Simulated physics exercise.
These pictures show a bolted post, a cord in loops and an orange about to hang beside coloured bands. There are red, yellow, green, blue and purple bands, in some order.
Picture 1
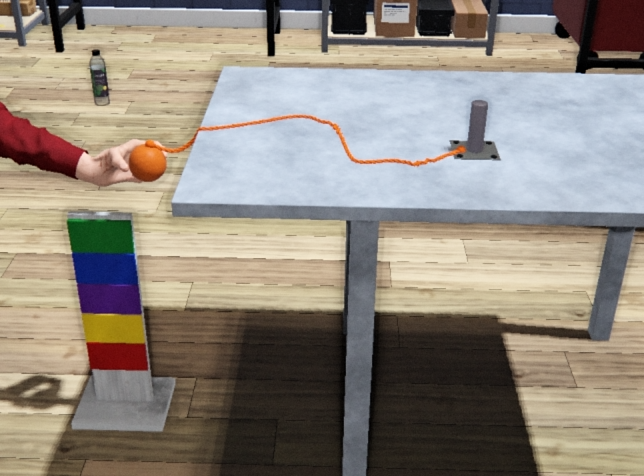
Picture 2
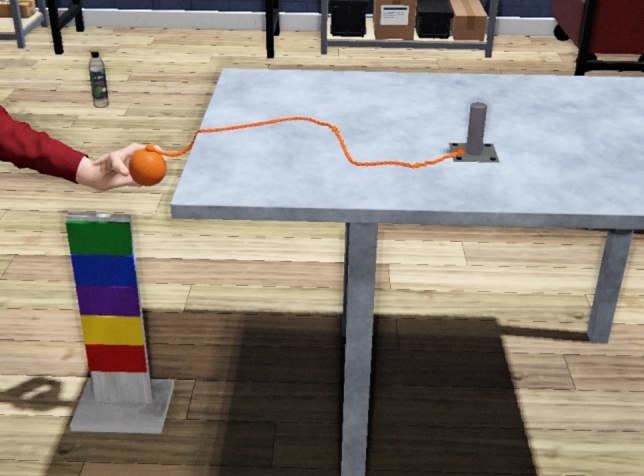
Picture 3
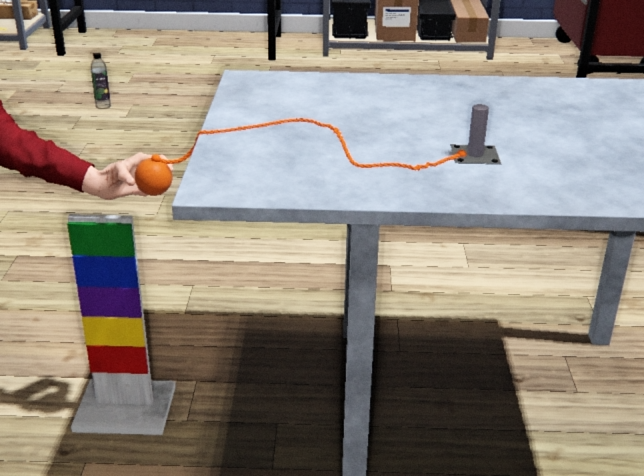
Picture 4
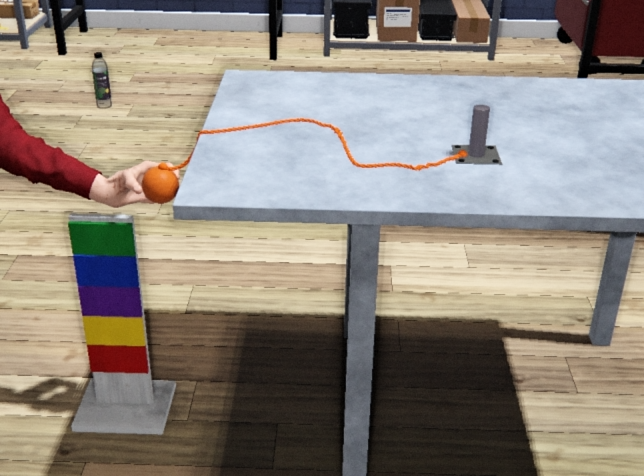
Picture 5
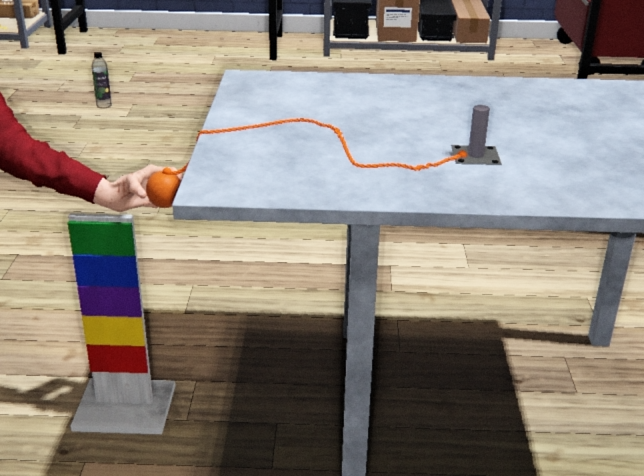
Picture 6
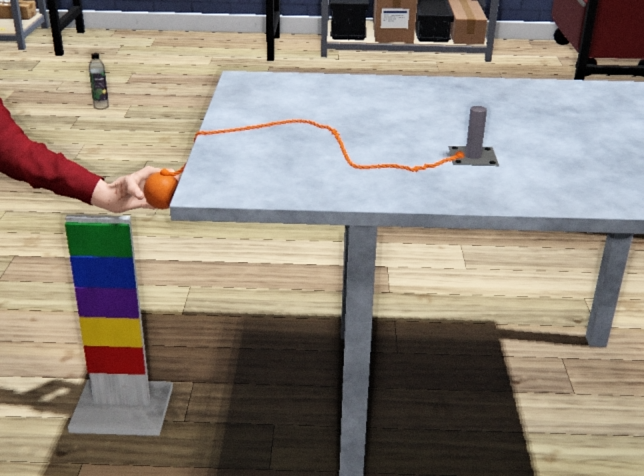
A hand in a red sleeve holds an orange ball-like object at the left edge of a grey table, seen from slightly above in a room with a pale wooden floor. An orange cord winds from it across the tabletop to a short grey post, beside a stand banded green, blue, purple, yellow and red. The hand moves the orange slightly right and down, then barely shifts, while the view stays almost steady.
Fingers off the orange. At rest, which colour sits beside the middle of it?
Its centre is beside purple.
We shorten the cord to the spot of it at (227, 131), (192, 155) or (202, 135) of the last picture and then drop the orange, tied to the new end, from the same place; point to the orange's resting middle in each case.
Try by try, the places come out as (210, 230), (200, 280) and (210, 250).
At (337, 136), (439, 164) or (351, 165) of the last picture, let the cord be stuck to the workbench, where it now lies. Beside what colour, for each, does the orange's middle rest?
In sequence it's green, then purple, and lastly blue.
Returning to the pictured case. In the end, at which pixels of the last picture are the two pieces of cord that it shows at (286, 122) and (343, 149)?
The first finishes about (195, 168) and the second about (280, 145).
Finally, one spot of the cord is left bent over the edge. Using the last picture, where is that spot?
Look close to (309, 122) - that's the one.
Soon after, orange near (239, 310); level with purple.
Then, orange near (189, 311); level with purple.
At rest, orange near (199, 315); level with purple. Its centre hangs level with the purple band.
